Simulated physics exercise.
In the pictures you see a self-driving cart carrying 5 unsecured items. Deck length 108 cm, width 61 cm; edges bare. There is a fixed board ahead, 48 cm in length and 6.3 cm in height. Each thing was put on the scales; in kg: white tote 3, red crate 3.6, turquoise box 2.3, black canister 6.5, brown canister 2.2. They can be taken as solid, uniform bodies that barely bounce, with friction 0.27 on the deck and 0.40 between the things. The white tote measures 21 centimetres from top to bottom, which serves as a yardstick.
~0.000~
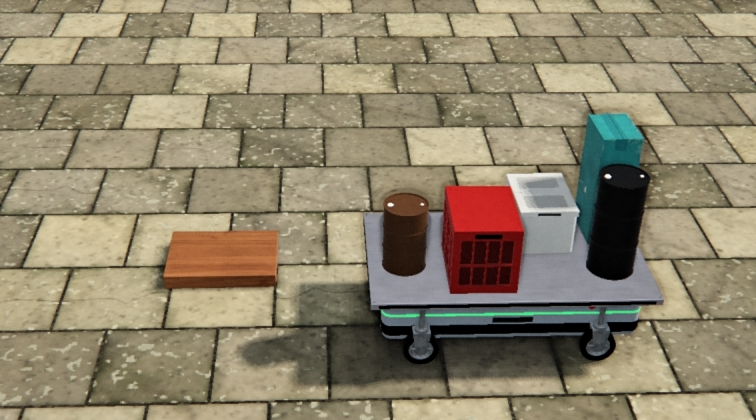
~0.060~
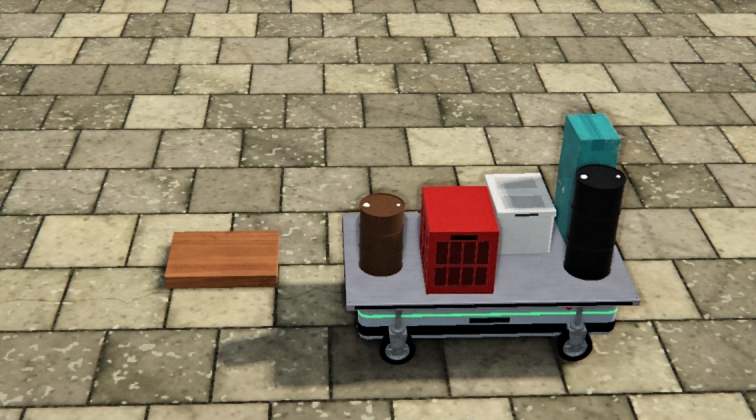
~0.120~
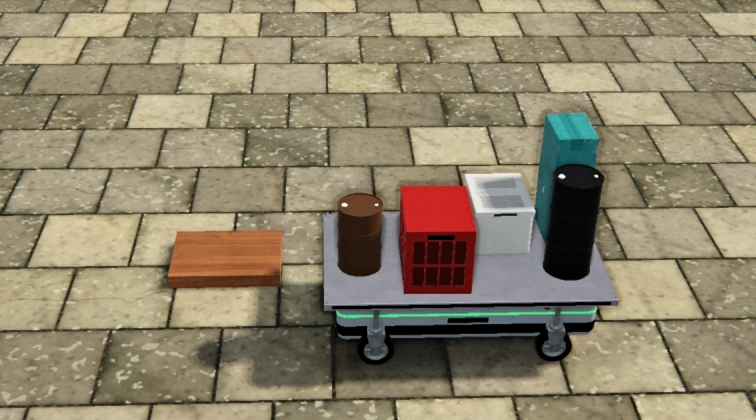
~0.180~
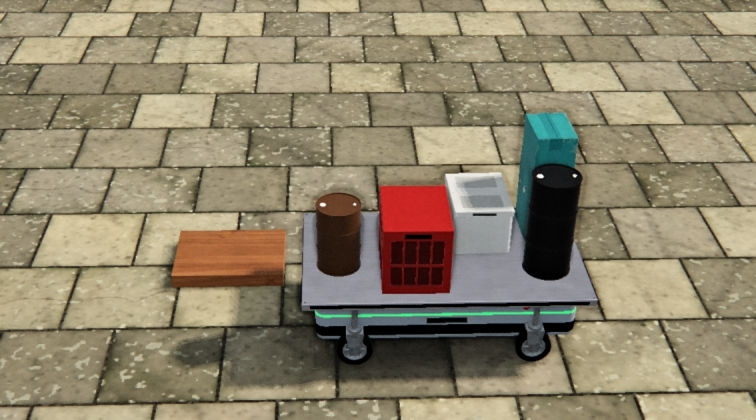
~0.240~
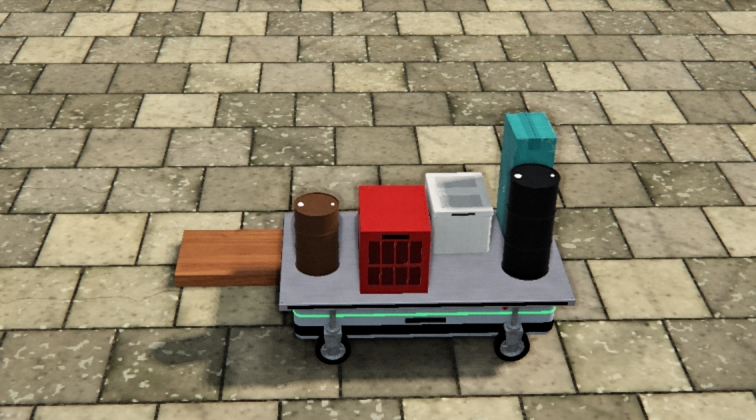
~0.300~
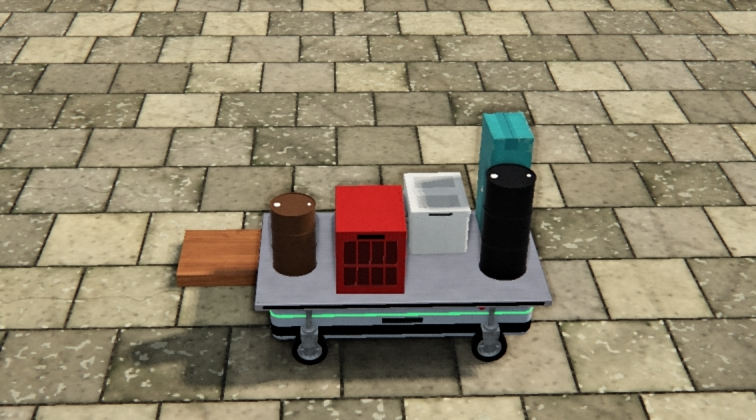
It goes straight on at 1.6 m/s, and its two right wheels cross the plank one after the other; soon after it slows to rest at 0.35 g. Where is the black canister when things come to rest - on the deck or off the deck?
The black canister comes to rest off the deck.
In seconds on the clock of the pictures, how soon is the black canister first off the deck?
Around 1.3 s on the clock.
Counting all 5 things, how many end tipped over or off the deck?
The count is 3.
Around 0.70 s, cart has run 112 cm; black canister shifted 2 cm near (343, 225); brown canister at 36° to upright; red crate shifted 7 cm.
Around 1.10 s, cart has run 176 cm; black canister at 37° to upright near (163, 234); brown canister on its side; turquoise box at 35° to upright.
Around 1.40 s, cart has run 220 cm; black canister and brown canister now off the deck; turquoise box at 53° to upright; white tote shifted 10 cm.
Around 1.70 s, cart has run 238 cm; turquoise box on its side; white tote shifted 15 cm; red crate shifted 11 cm.
Finally (2.3 s), off the deck, black canister and brown canister; on their side or leaning hard on the deck, turquoise box; not toppled but over 10 cm from the start, white tote and red crate.
